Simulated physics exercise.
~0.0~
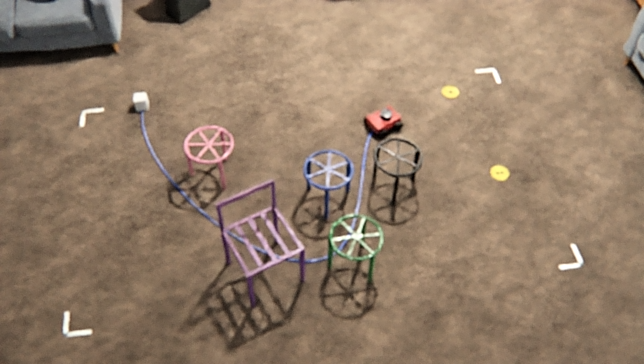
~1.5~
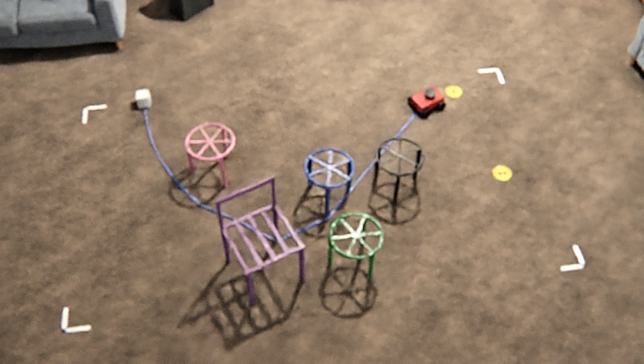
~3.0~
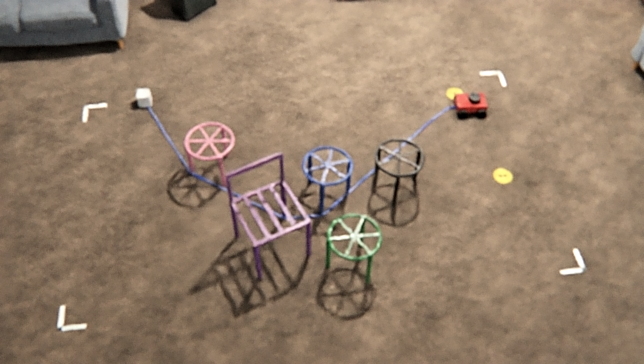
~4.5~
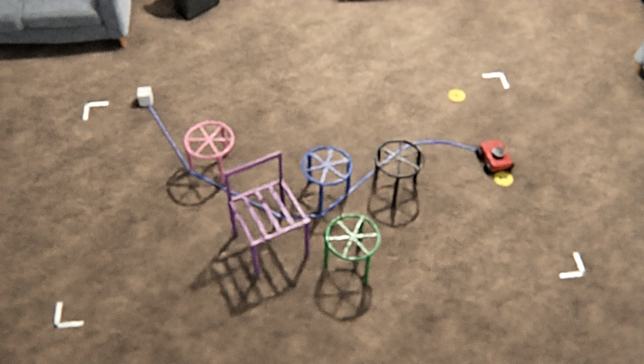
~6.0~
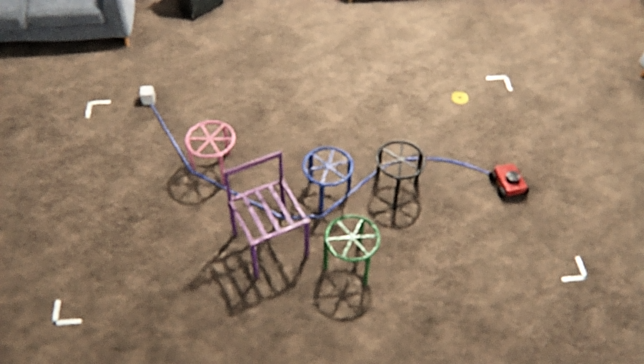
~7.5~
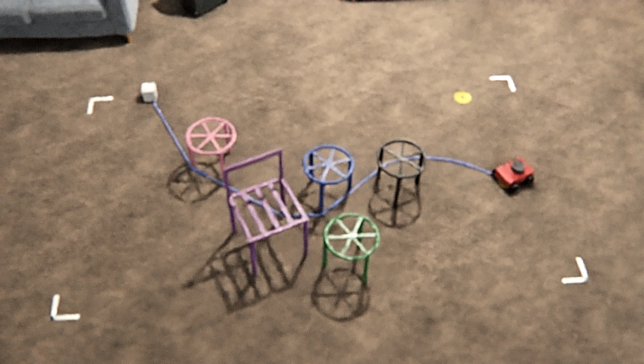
A purple chair stands left of centre on a brown floor, seen from above at an angle, with pink, blue, black and green round stools around it and part of a grey sofa at the upper left. A blue lead runs from a small white block at the upper left, past the furniture, to a red cart. The cart drives right to the upper yellow mark, pulling the lead straighter, and the chair shifts slightly upward. The cart then turns down over the lower yellow mark and stops at the right, the lead still attached and the stools standing.
